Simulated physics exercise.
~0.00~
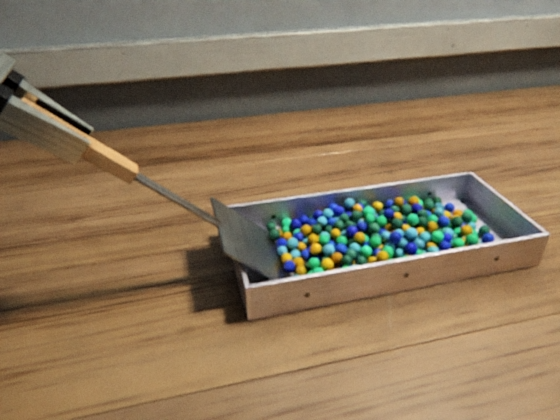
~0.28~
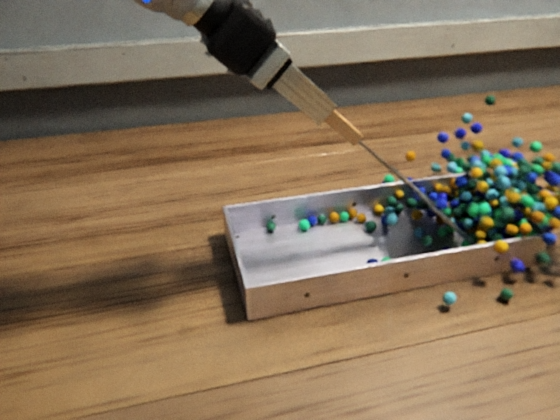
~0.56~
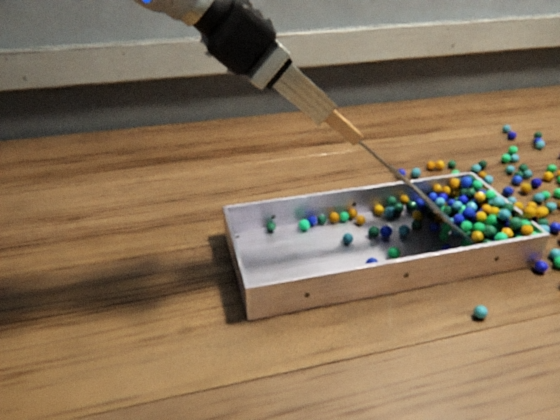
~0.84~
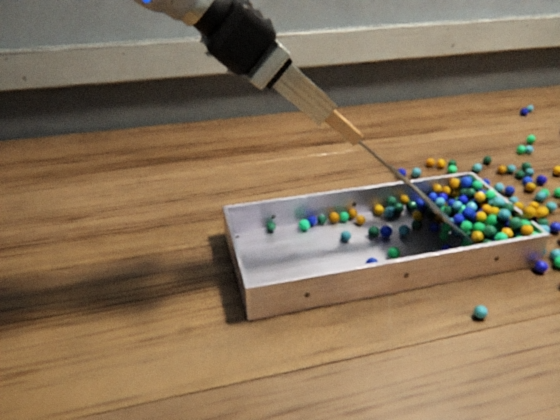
On a wooden surface beside a pale ledge, a shallow rectangular tin holds a layer of small round sweets in blue, green, orange and teal. A robot gripper holds a spatula with its blade dipped into the left end of the tin. The blade sweeps right, driving the sweets into a heap at the far end, and many spray up and spill over the rim. The spatula stops there while the loose sweets drop and scatter across the wood. At the end, a pile rests against the blade, a few sweets dot the cleared tin, and many lie outside.
